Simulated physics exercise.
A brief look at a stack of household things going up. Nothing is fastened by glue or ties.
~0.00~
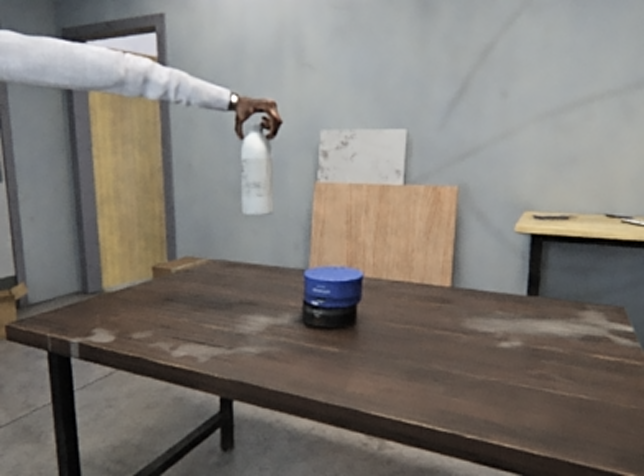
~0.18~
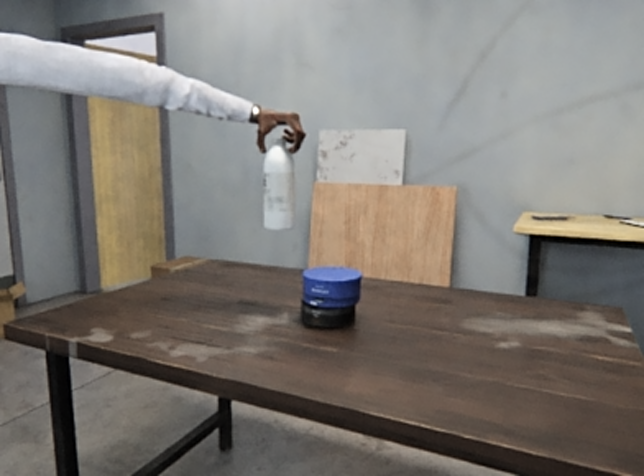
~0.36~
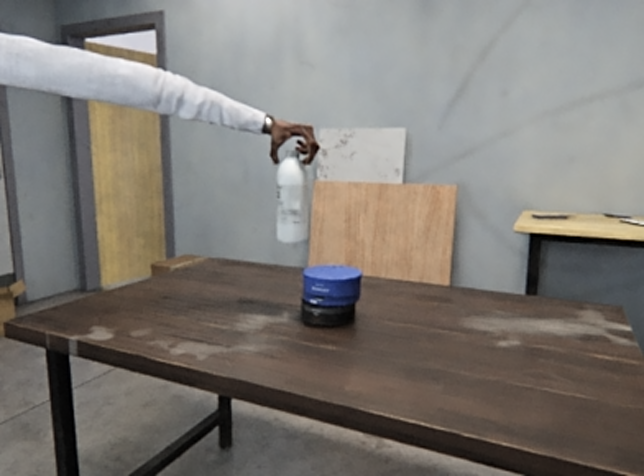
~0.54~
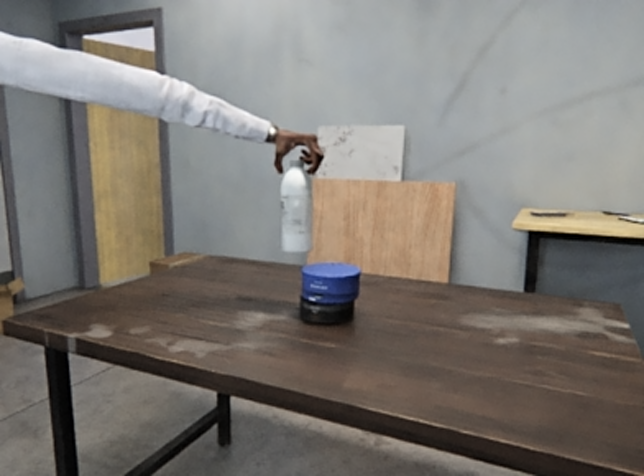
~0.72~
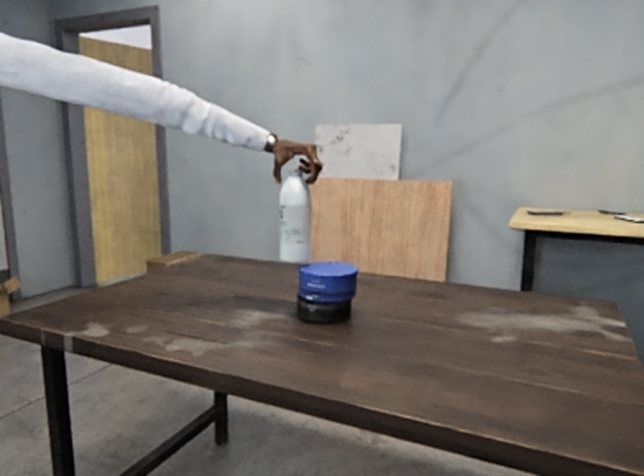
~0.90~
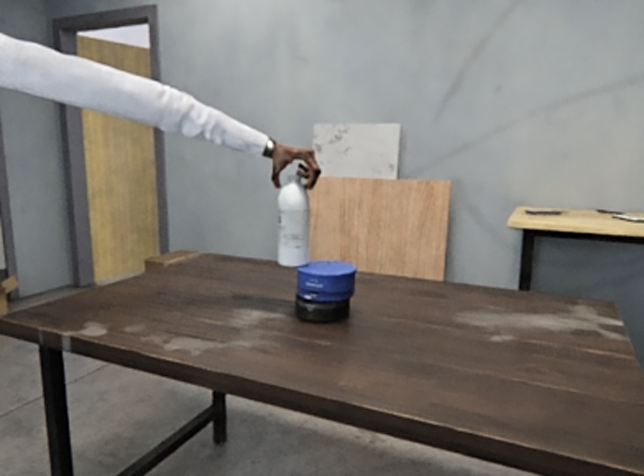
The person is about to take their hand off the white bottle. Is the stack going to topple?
It gives out.
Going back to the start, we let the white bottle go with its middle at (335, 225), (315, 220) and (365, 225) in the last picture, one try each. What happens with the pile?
Lab note - try 1: No collapse; try 2: No collapse; try 3: Collapse.
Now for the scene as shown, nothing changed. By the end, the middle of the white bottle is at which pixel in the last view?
At about (247, 286).
By 1.20 s, white bottle tilted by 20° near (281, 224).
By 1.30 s, white bottle now fallen.
By 1.40 s, things are still on the move.
When it is over (2.0 s), fallen, white bottle; the other 2 as before. End places, in pixels of the last picture, white bottle near (247, 286). The pile comes apart.
